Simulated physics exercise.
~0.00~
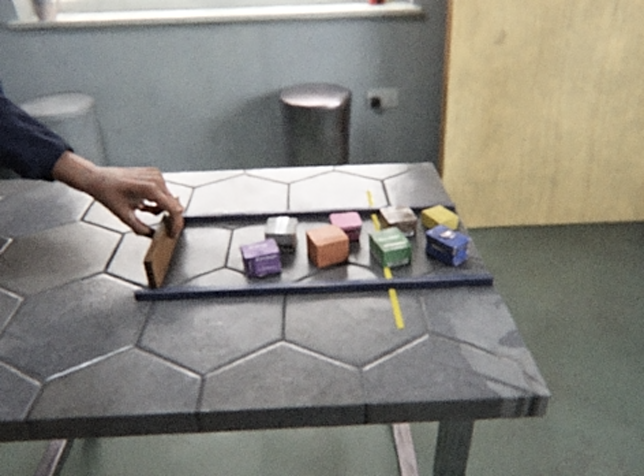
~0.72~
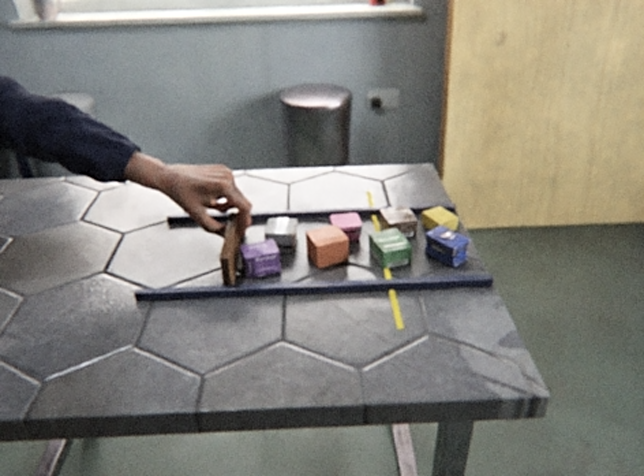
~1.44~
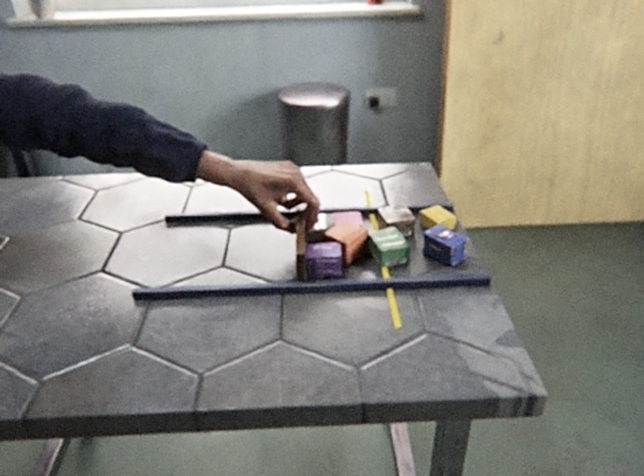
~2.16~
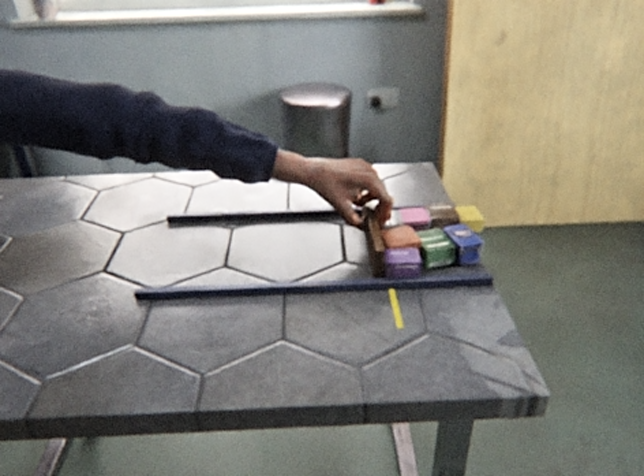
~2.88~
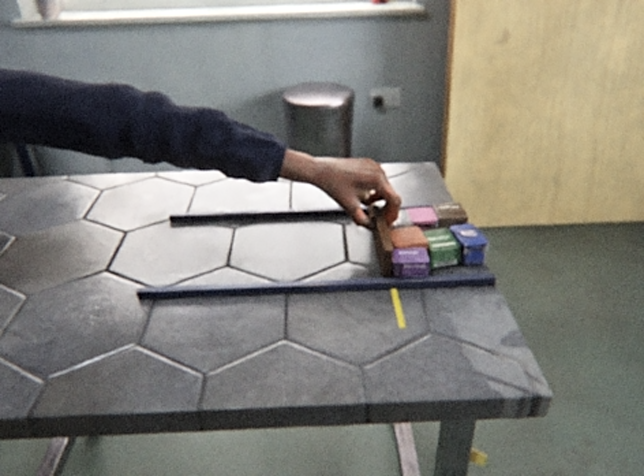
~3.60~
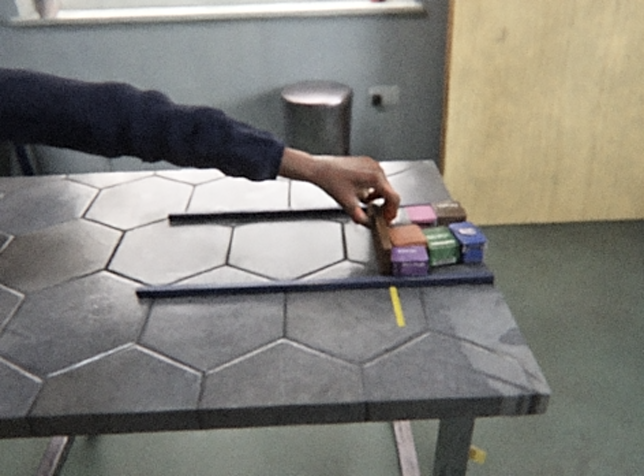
Hand sliding an upright board rightward along a tabletop, bunching small coloured boxes toward the edge until the yellow block falls off.
